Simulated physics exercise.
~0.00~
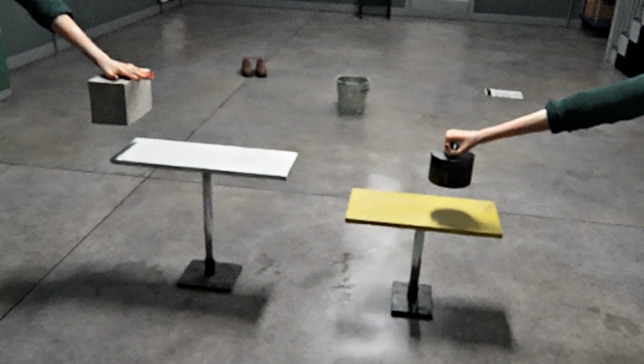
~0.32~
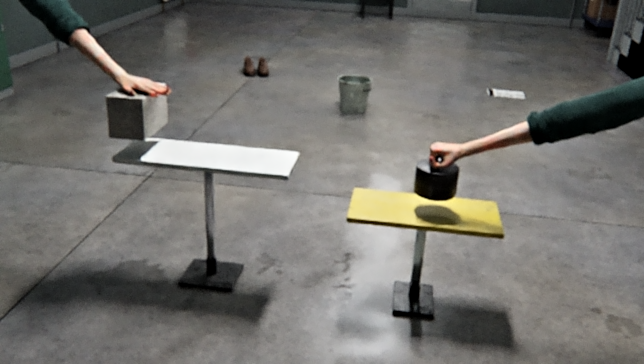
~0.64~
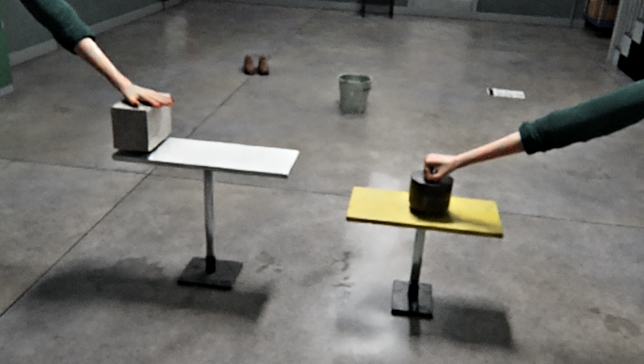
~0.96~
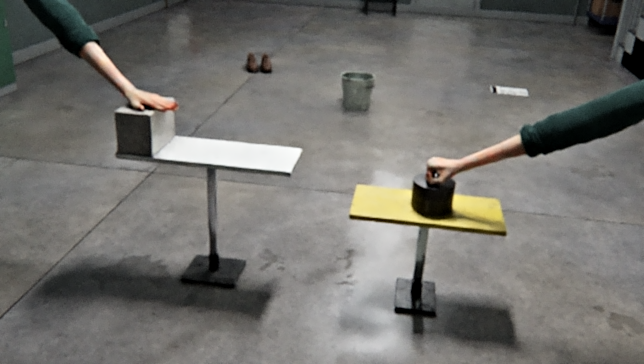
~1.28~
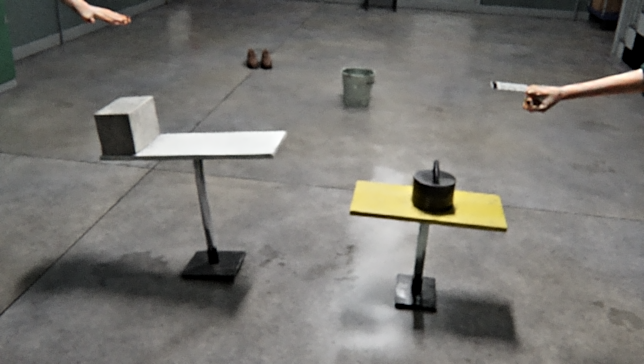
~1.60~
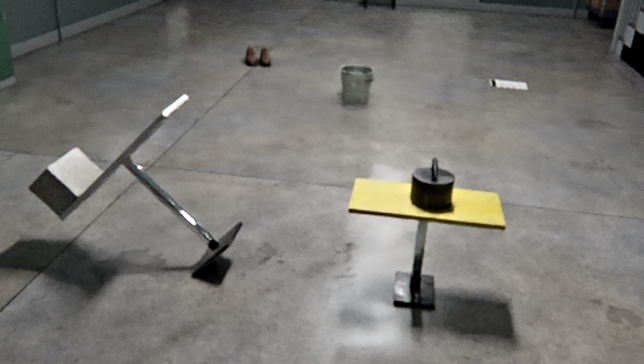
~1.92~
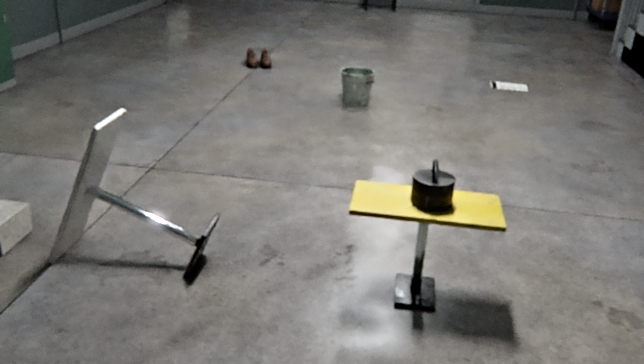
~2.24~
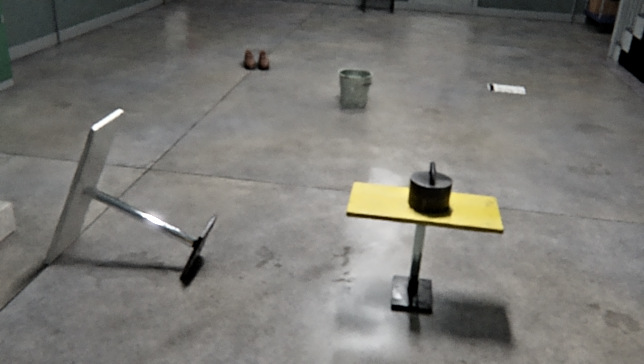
Two hands lower a pale block onto the left end of a white side table and a dark, knobbed cylinder onto a yellow one, then withdraw; the white table topples left, dropping the block to the floor, while the yellow table stays upright with the cylinder on top.
